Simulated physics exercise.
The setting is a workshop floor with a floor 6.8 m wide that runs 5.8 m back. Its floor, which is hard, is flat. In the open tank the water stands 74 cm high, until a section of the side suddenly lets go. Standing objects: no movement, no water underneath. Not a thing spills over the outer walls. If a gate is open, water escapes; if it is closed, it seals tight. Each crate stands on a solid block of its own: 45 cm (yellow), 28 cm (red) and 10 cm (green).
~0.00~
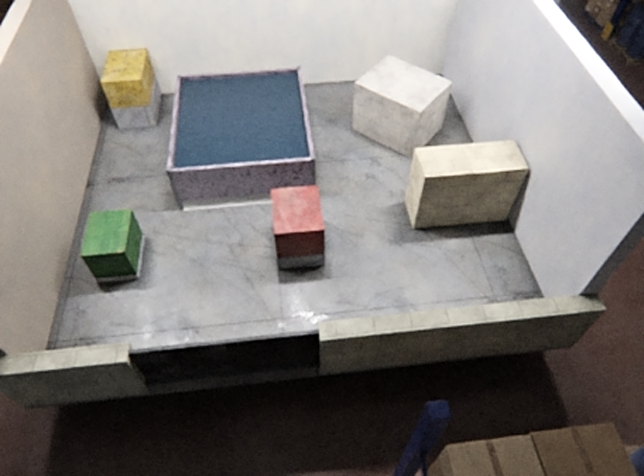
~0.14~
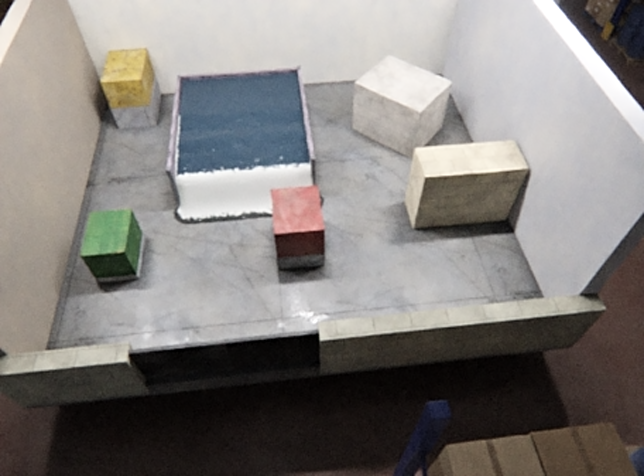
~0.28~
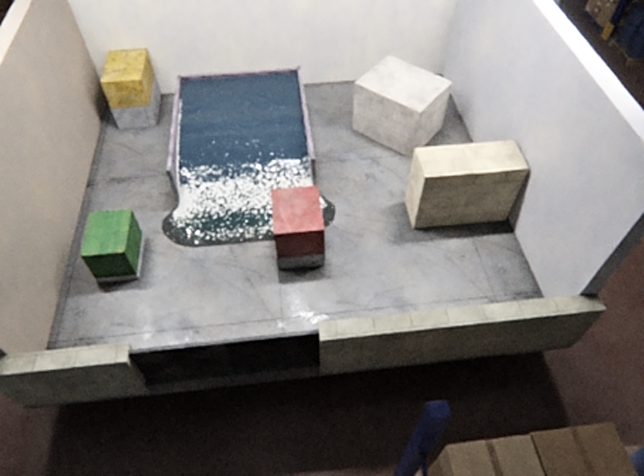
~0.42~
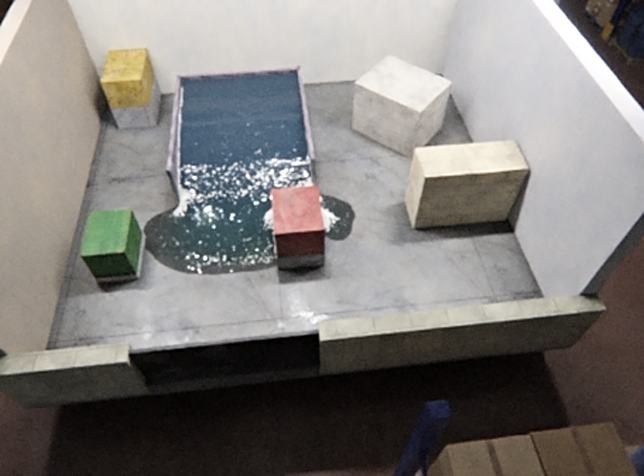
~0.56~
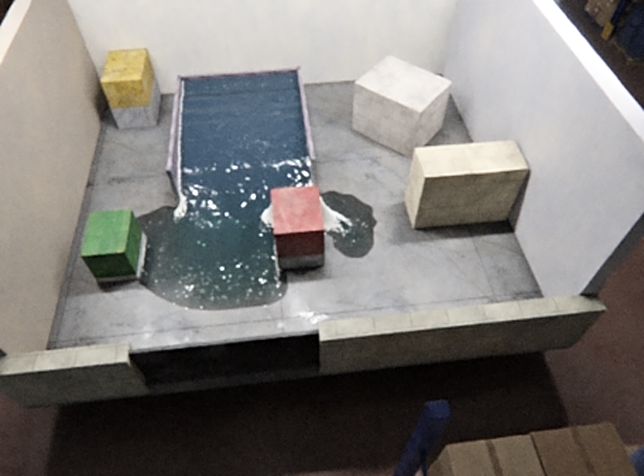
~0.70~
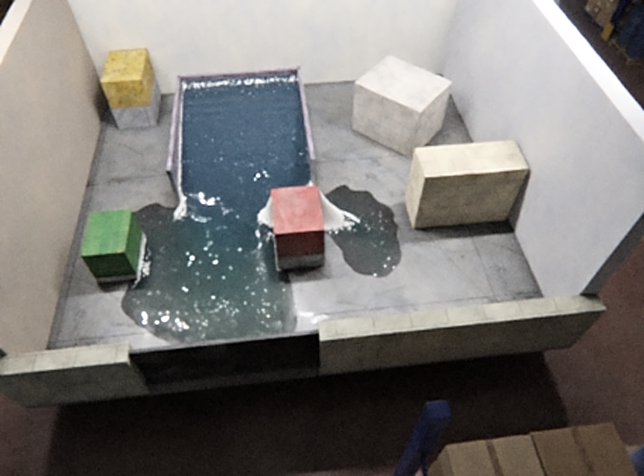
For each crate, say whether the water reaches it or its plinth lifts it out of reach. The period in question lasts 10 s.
Crate by crate: The yellow crate is out of reach; the red crate is reached; the green crate is reached.
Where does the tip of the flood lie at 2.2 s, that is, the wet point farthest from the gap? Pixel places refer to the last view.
That's around (547, 323) in the last picture.
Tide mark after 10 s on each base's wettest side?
Topping out, yellow sees 31, red sees 72 and green sees 27, all in cm.
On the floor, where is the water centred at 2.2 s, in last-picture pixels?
The water's centre is around (245, 231).
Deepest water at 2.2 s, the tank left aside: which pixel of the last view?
Look at roughly (54, 377).
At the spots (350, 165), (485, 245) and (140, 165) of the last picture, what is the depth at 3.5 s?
First spot near 1 cm, second near 9 cm, third near 3 cm.
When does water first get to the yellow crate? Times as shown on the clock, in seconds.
Yellow 3.4 s.
After 1.4 s water covers 40 % of the floor and is deepest (49 cm) near (284, 216); yellow plinth not reached, red plinth reached, green plinth reached.
After 2.2 s water covers 60 % of the floor and is deepest (62 cm) near (54, 377); yellow plinth not reached, red plinth reached, green plinth reached.
After 3.5 s water covers 75 % of the floor and is deepest (34 cm) near (69, 376); yellow plinth reached, red plinth reached, green plinth reached.
After 6.0 s water covers 100 % of the floor and is deepest (24 cm) near (178, 130); yellow plinth reached, red plinth reached, green plinth reached.
After 10.0 s water covers 100 % of the floor and is deepest (18 cm) near (113, 371); highest at the yellow plinth 31 cm, highest at the red plinth 72 cm, highest at the green plinth 27 cm.
